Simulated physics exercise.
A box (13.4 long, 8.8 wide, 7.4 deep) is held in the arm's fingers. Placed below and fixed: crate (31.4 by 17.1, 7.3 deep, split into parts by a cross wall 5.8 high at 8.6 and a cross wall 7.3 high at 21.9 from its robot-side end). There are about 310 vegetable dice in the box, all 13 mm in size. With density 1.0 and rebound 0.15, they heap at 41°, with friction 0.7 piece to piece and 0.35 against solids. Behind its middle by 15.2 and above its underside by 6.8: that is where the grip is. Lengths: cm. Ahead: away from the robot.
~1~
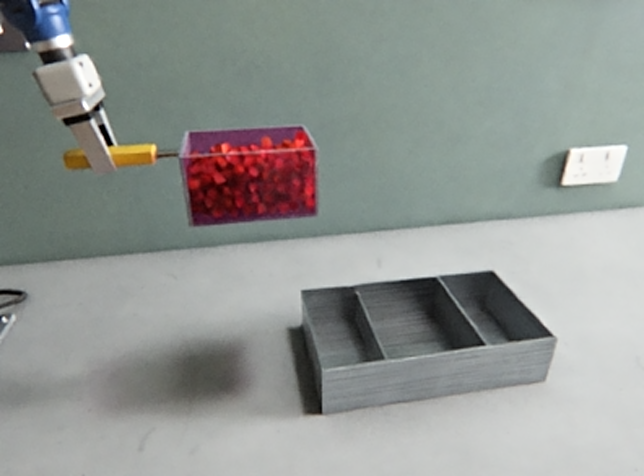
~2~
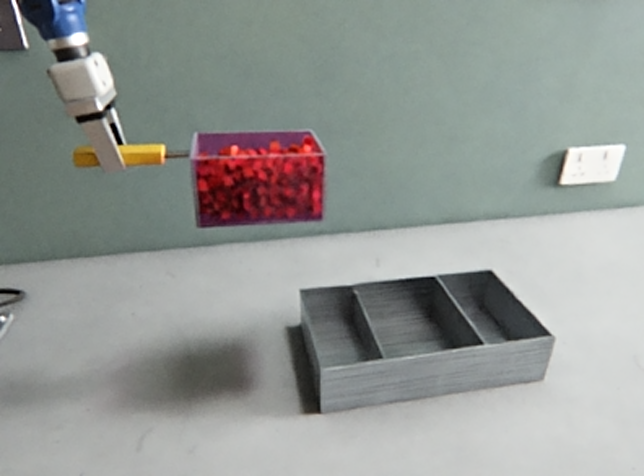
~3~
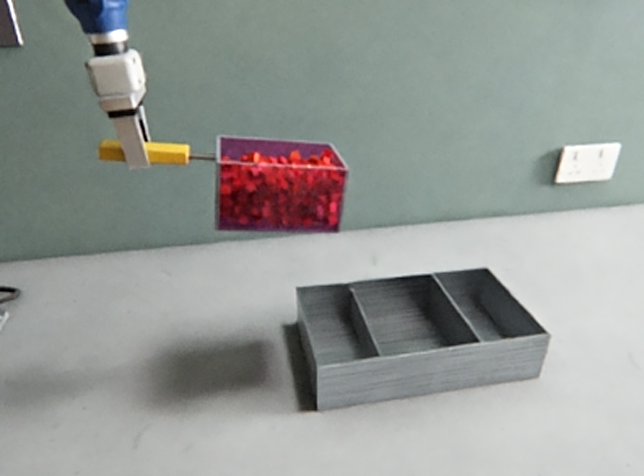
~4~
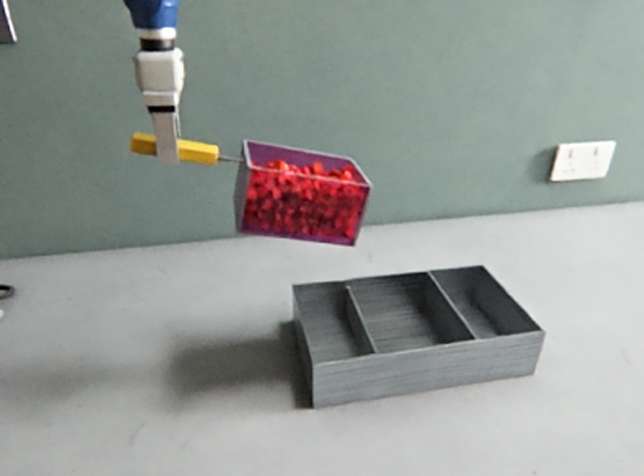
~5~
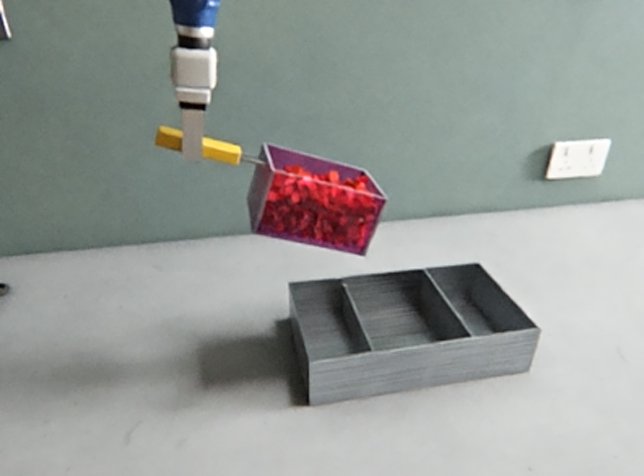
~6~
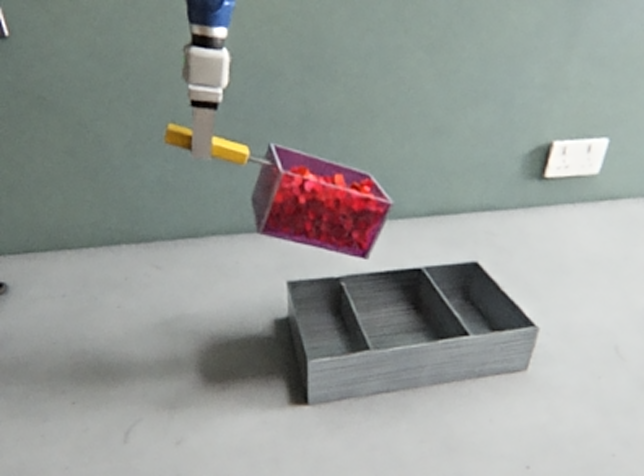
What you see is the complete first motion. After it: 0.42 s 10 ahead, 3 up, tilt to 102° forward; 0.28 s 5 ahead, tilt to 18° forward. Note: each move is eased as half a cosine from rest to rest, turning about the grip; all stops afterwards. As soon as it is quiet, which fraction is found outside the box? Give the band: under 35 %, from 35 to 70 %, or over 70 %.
The share falls under 35 %.
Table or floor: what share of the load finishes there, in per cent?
The share is close to 20 per cent.
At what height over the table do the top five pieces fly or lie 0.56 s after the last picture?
Estimate above table: About 26 centimetres.
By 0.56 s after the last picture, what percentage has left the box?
About 10 per cent by then.
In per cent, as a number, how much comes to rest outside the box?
Some 25 percent.
Then, 0.28 s after the last picture, tilted 82° forward, highest piece 26 above the table; 310 in the box.
Then, 0.56 s after the last picture, tilted 60° forward, highest piece 26 above the table; 275 in the box, 18 on the table or floor, 14 in the robot-side part, 2 in the middle part, 1 in flight or on a rim.
Then, 0.90 s after the last picture, tilted 18° forward, highest piece 32 above the table; 234 in the box, 18 on the table or floor, 14 in the robot-side part, 2 in the middle part, 1 in the far-side part, 41 in flight or on a rim.
Then, 1.95 s after the last picture, tilted 18° forward, highest piece 32 above the table; 234 in the box, 56 on the table or floor, 14 in the robot-side part, 4 in the far-side part, 2 in the middle part.
Final count, 234 in the box, 56 on the table or floor, 14 in the robot-side part, 4 in the far-side part, 2 in the middle part. That is 25 % outside the box.
